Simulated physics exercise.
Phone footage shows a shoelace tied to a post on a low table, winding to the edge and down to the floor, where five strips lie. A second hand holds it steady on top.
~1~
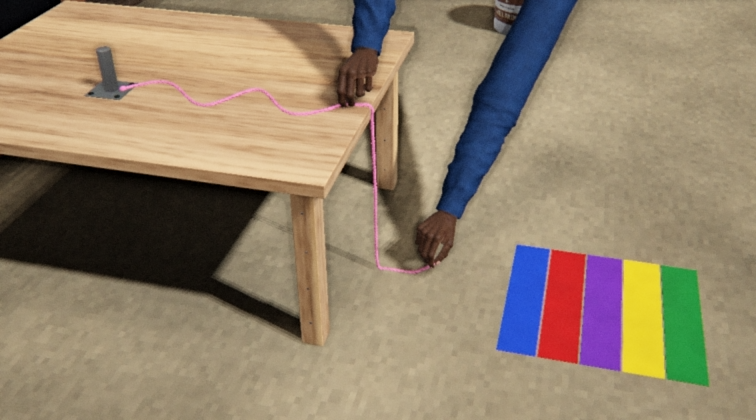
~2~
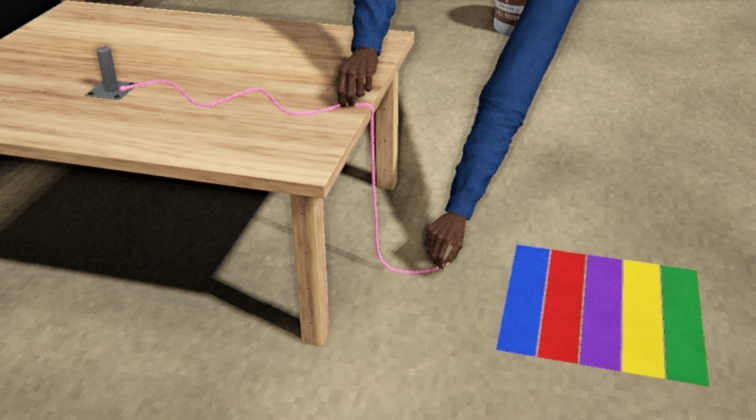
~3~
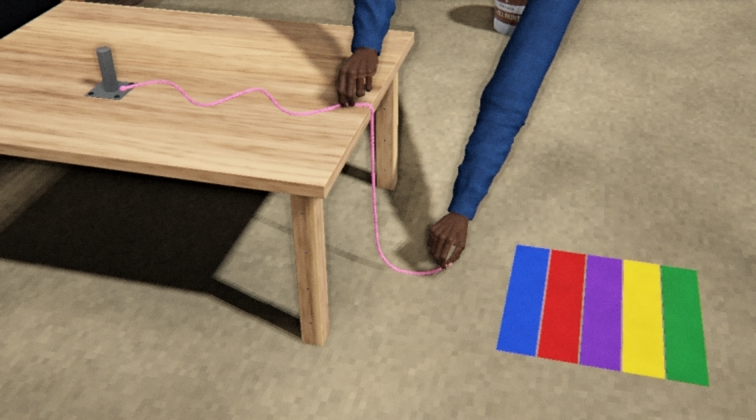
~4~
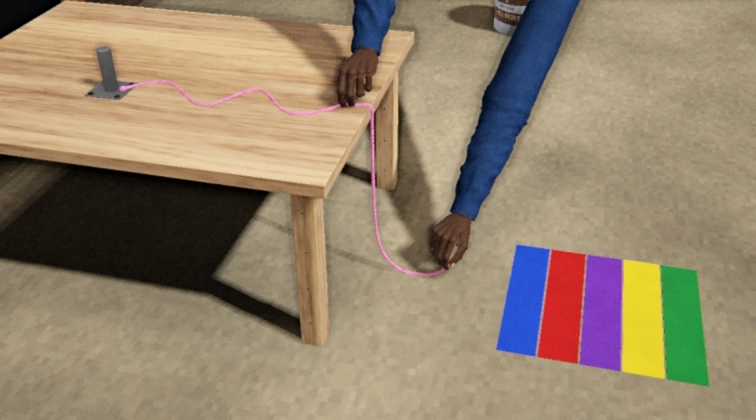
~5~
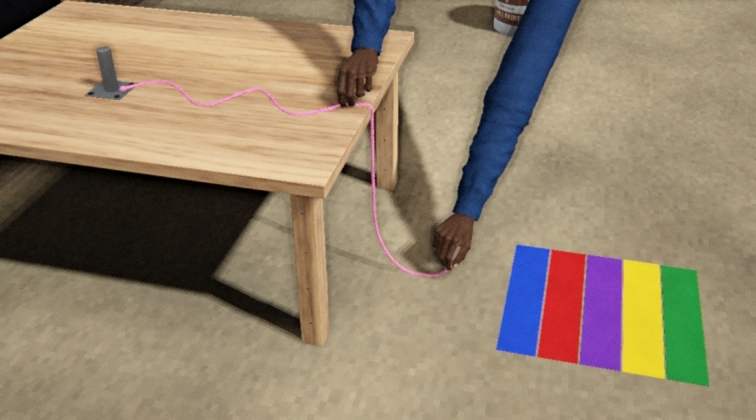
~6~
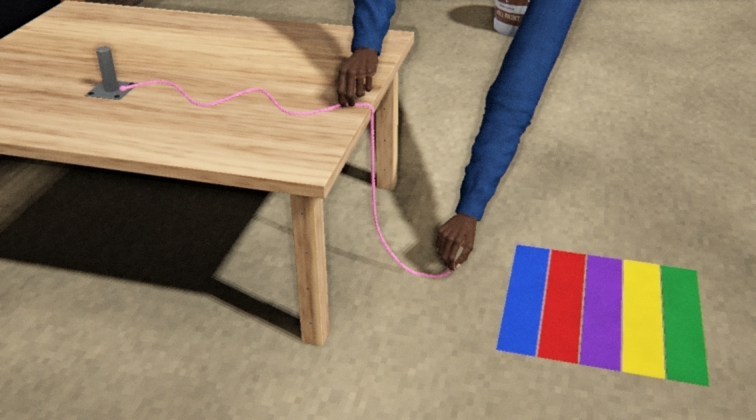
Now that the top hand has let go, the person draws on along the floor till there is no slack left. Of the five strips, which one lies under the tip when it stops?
The yellow strip.
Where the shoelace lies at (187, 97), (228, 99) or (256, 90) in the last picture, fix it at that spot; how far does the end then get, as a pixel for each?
Pixel spots, one per try: About (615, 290), (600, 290), (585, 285).
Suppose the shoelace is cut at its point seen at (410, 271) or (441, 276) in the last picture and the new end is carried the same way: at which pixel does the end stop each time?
The pixels are close to (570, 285) and (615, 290), one per try.
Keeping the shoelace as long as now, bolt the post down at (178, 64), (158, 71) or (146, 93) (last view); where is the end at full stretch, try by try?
Taking the tries in turn, you get (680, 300), (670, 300) and (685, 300).
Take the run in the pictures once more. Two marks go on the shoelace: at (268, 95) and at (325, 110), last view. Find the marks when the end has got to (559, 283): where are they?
About (310, 106), and the other about (377, 135).
Soon after, end near (559, 283); over red.
Then, end near (610, 291); over purple.
At full stretch, end near (641, 295); over yellow. The yellow one.
